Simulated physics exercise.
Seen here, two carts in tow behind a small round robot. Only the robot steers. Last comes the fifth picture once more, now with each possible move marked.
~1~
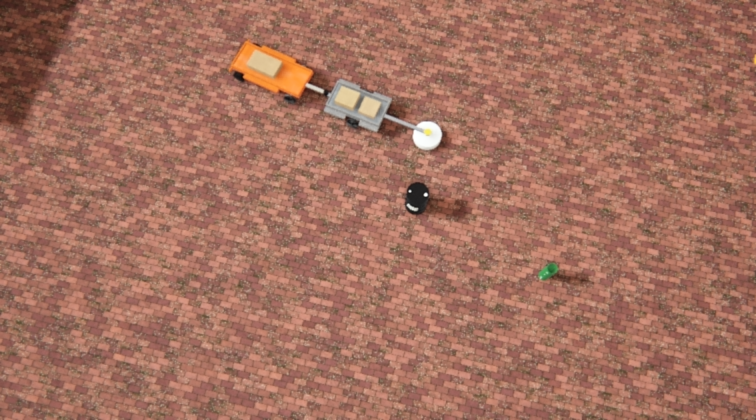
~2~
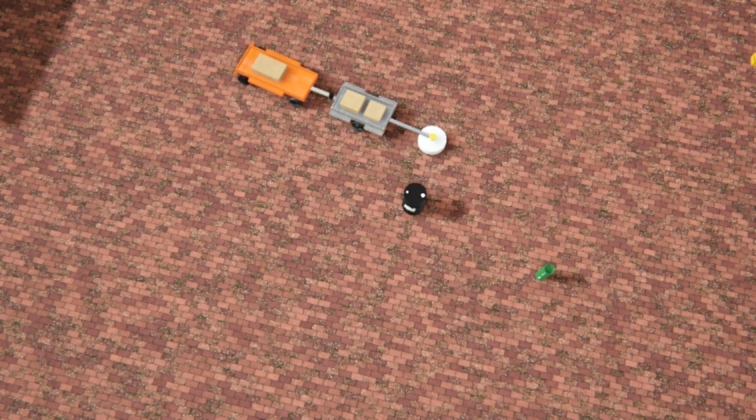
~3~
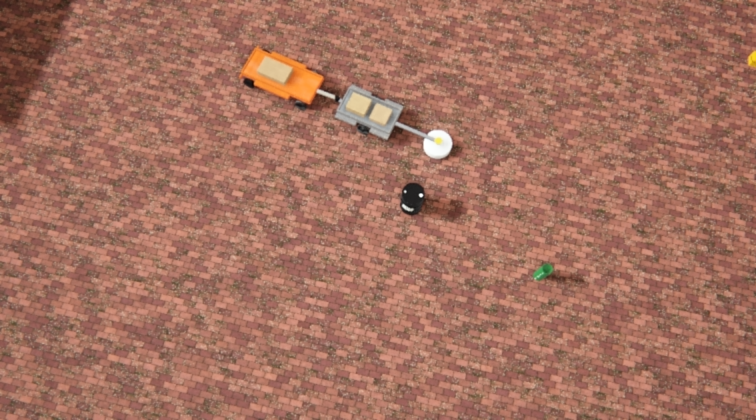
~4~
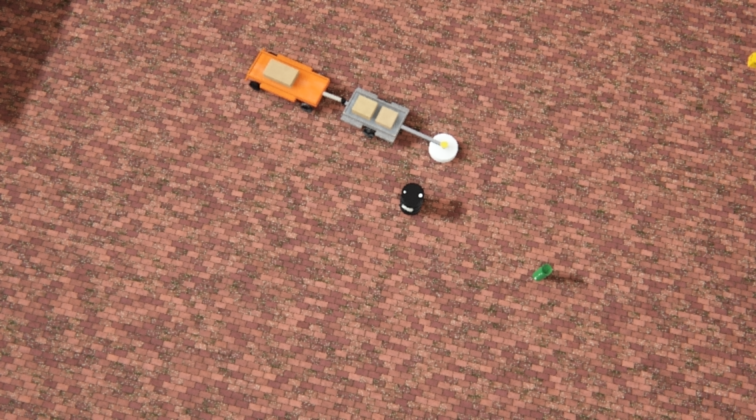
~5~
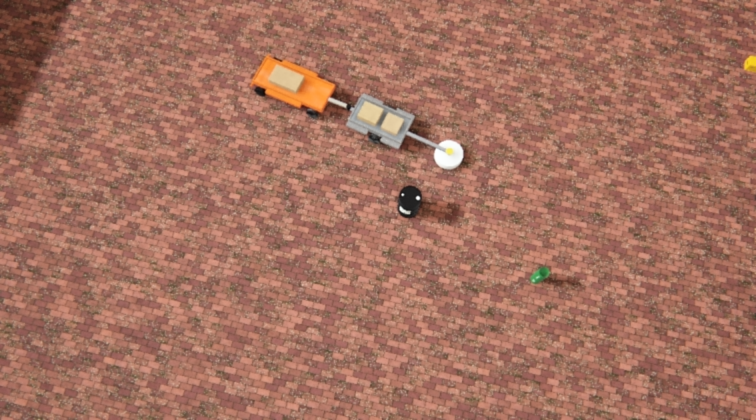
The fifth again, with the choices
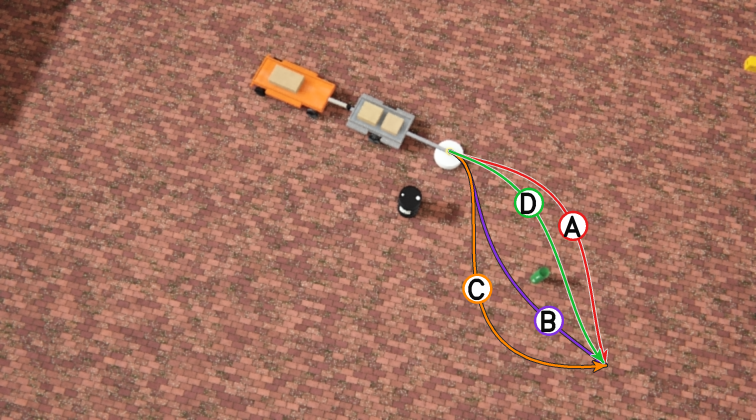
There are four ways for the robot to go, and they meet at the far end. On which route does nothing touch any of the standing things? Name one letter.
Only A clears them all.
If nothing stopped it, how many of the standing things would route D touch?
In all, one.
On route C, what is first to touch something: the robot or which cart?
It is the orange cart.
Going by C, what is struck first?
First the black drum.
On the copy, A from (450, 151) via (568, 216) to (606, 363); B from (450, 151) via (501, 263) to (606, 365); C from (450, 151) via (477, 289) to (606, 365); D from (450, 151) via (546, 231) to (603, 362).
On A. First, robot (540, 189), last cart (379, 120).
Then, robot (585, 276), last cart (462, 151).
Finally, robot (603, 366), last cart (523, 198); nothing has been touched.
By contrast, B meets the green post; C meets the black drum; D meets the green post.
